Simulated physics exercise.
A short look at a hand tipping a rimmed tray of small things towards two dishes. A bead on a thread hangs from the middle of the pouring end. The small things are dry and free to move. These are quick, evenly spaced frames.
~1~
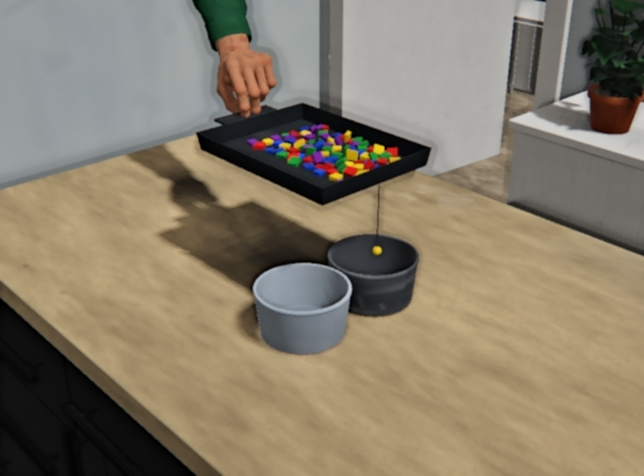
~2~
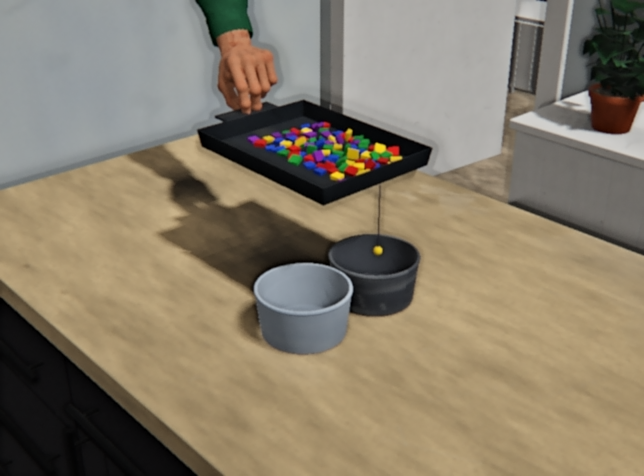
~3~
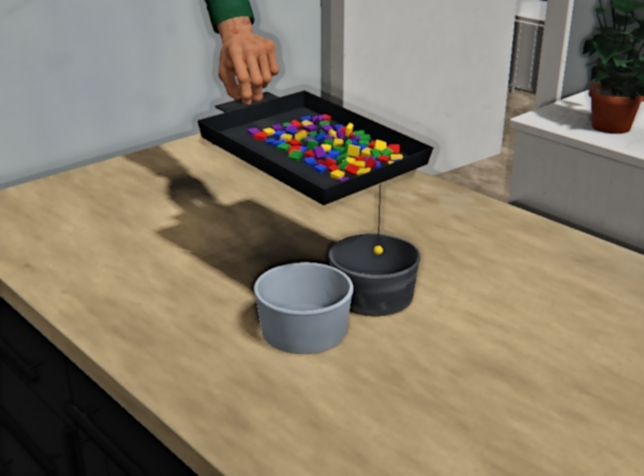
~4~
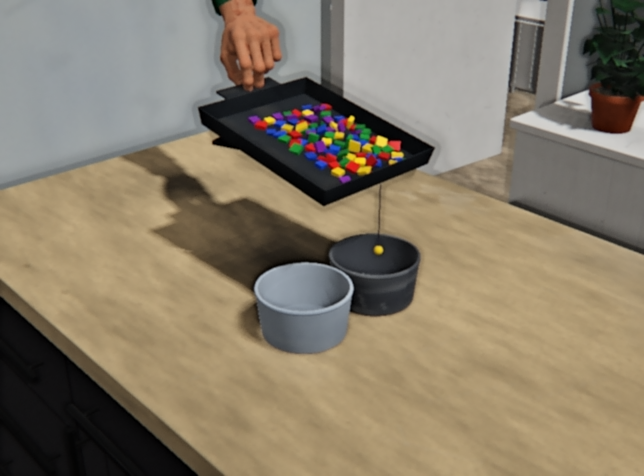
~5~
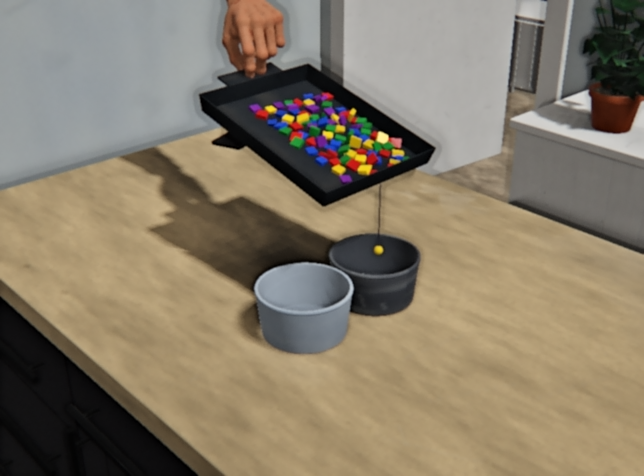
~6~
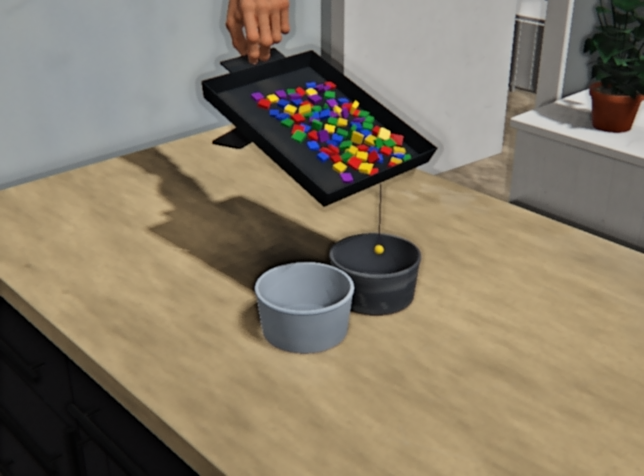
On a wooden counter, two round dishes stood close together while a hand above them raised the back of a black tray of colourful little pieces, slanting it gradually more steeply towards the right.
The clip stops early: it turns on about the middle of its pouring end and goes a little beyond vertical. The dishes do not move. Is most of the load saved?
They take less than half between them.
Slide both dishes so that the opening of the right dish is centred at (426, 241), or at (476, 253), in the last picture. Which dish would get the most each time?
In turn: The left one; the left dish.
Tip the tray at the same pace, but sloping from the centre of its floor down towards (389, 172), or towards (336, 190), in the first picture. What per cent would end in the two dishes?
Near 10 % and 60 %.
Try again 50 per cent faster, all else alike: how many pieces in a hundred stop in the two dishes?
Some 10 per cent.
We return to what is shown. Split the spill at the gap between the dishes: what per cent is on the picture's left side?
It comes to 0 per cent or so.
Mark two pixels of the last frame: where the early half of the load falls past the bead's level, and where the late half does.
First near (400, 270), later near (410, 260).
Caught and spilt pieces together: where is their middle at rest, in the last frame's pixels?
Around (421, 332).
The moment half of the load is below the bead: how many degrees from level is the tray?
At some 115 degrees.
Soon after the last picture, tray tipped steeply; all on the tray.
A little later, tray tipped past a quarter turn; most on the tray; a small part outside both; a stray few in the air.
Later still, tray tipped past a quarter turn; a stray few in the left dish; a stray few in the right dish; nearly all outside both.
At rest, tray tipped past a quarter turn; a stray few in the left dish; a stray few in the right dish; nearly all outside both.
